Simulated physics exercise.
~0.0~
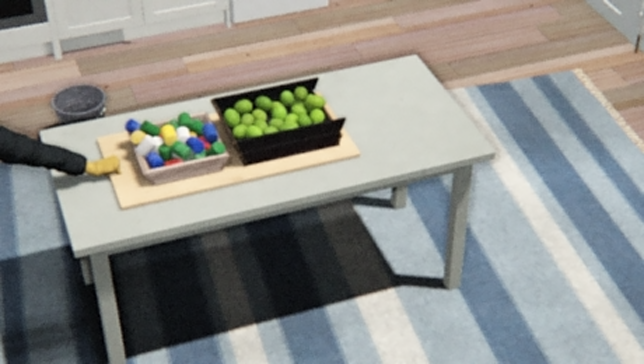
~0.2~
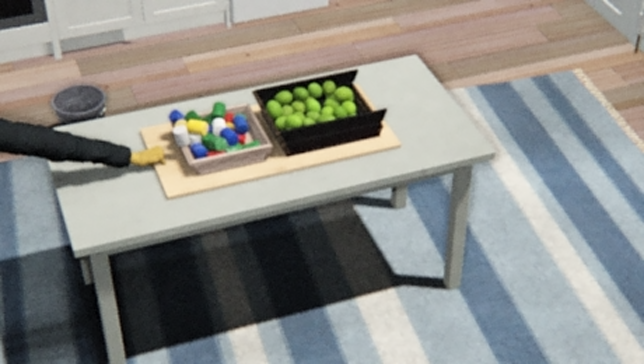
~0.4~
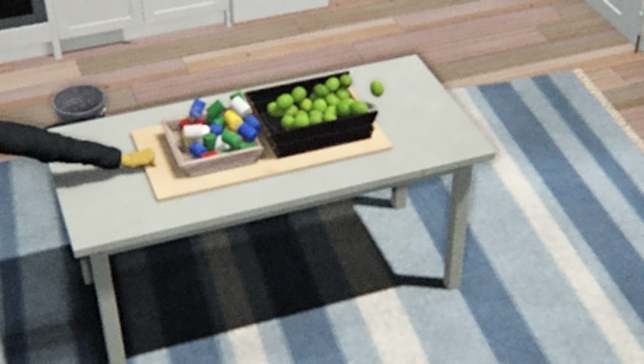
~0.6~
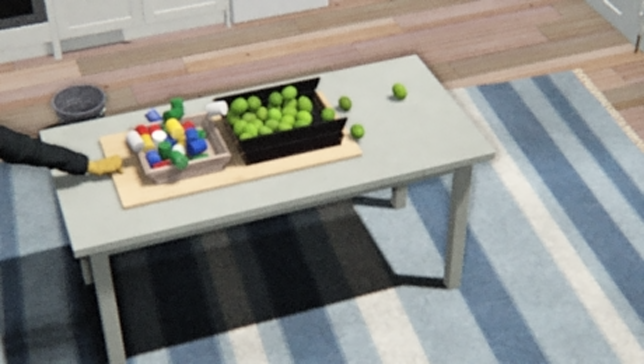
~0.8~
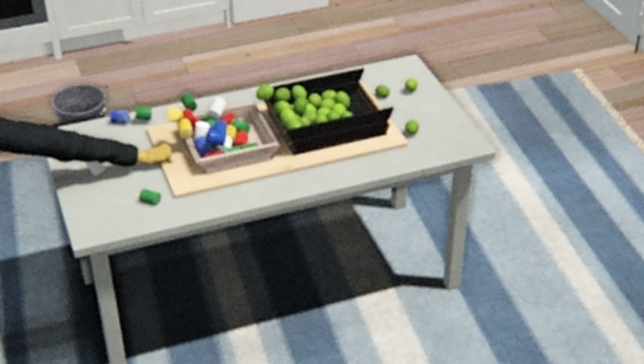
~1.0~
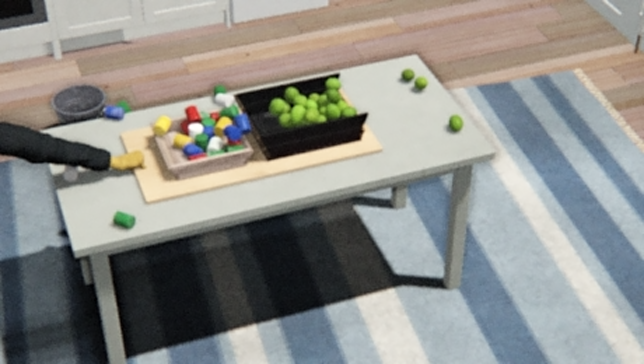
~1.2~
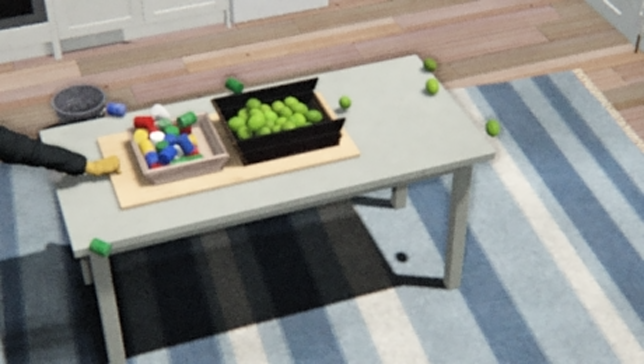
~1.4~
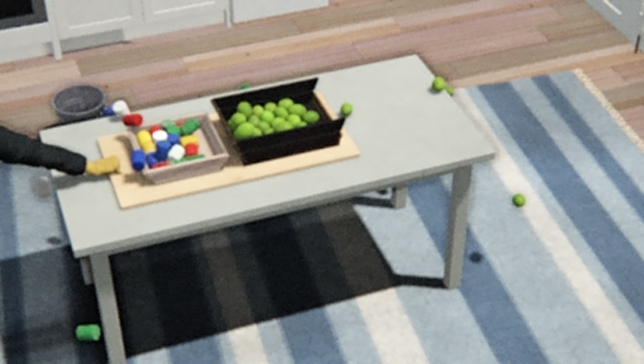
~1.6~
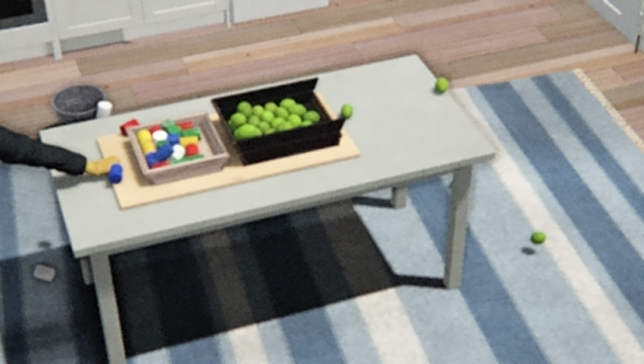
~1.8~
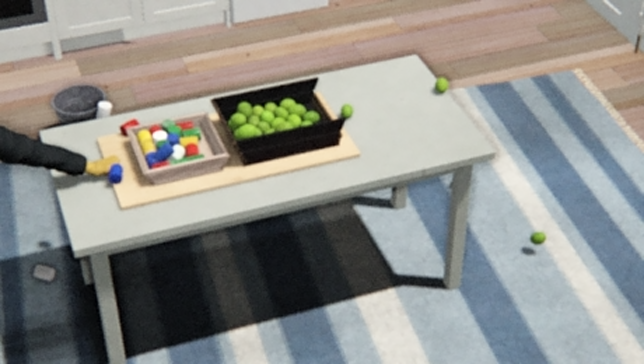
On a pale table above a striped rug, a gloved hand jerks a board right and back twice, shaking a wooden crate of colourful jars and a black crate of green balls; some spill, several dropping off the table, before the board rests at its starting place, both crates still mostly full.
